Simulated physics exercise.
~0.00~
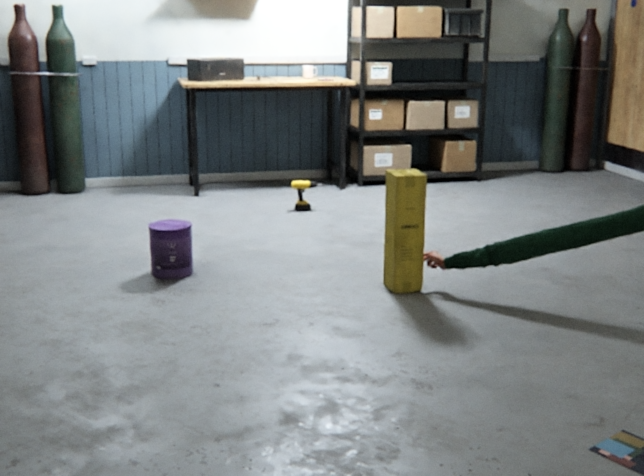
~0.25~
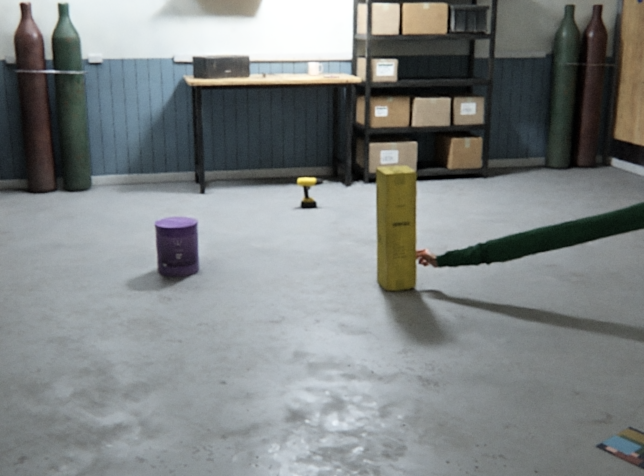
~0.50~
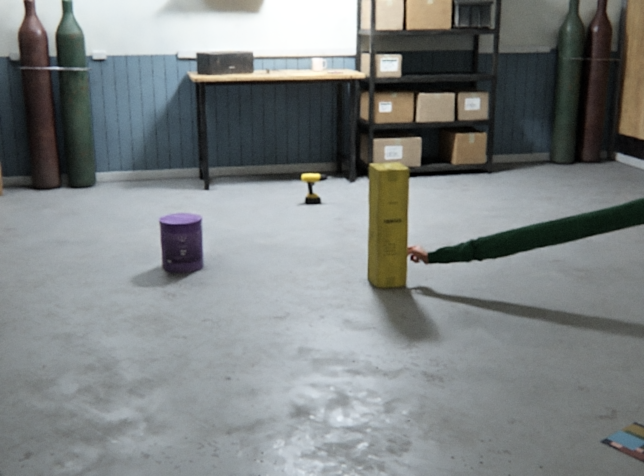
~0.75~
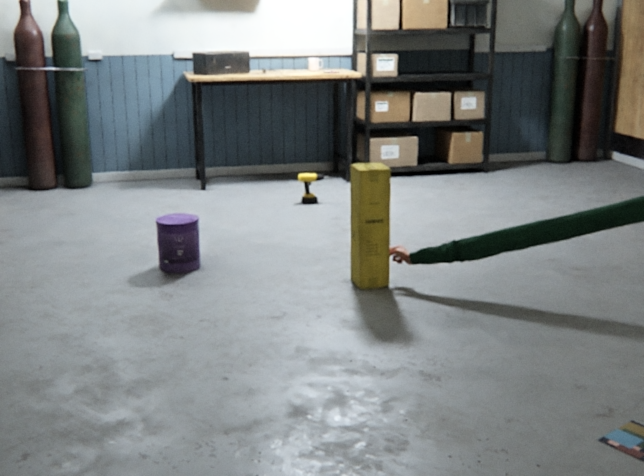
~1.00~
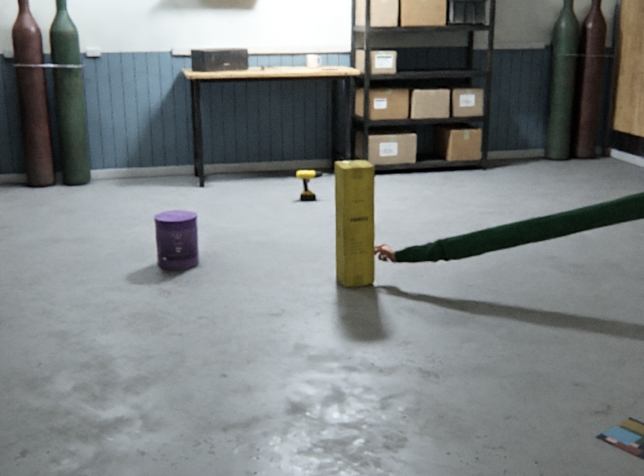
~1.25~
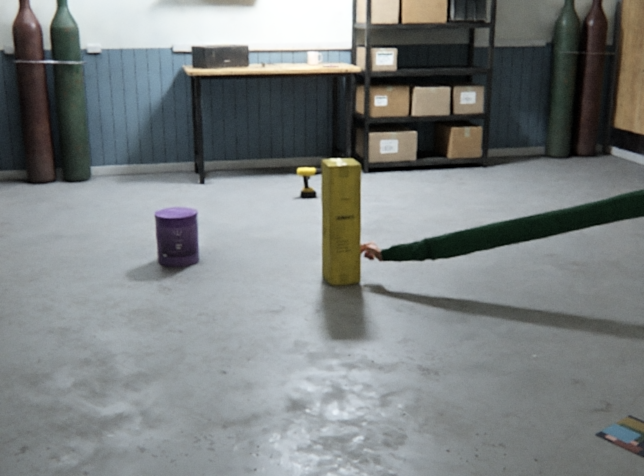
A hand in a green sleeve reached in from the right and gently pushed a tall yellow box leftward across a workshop floor, while a purple pail stayed where it was; the box ended up farther left, still standing upright with the hand beside it.
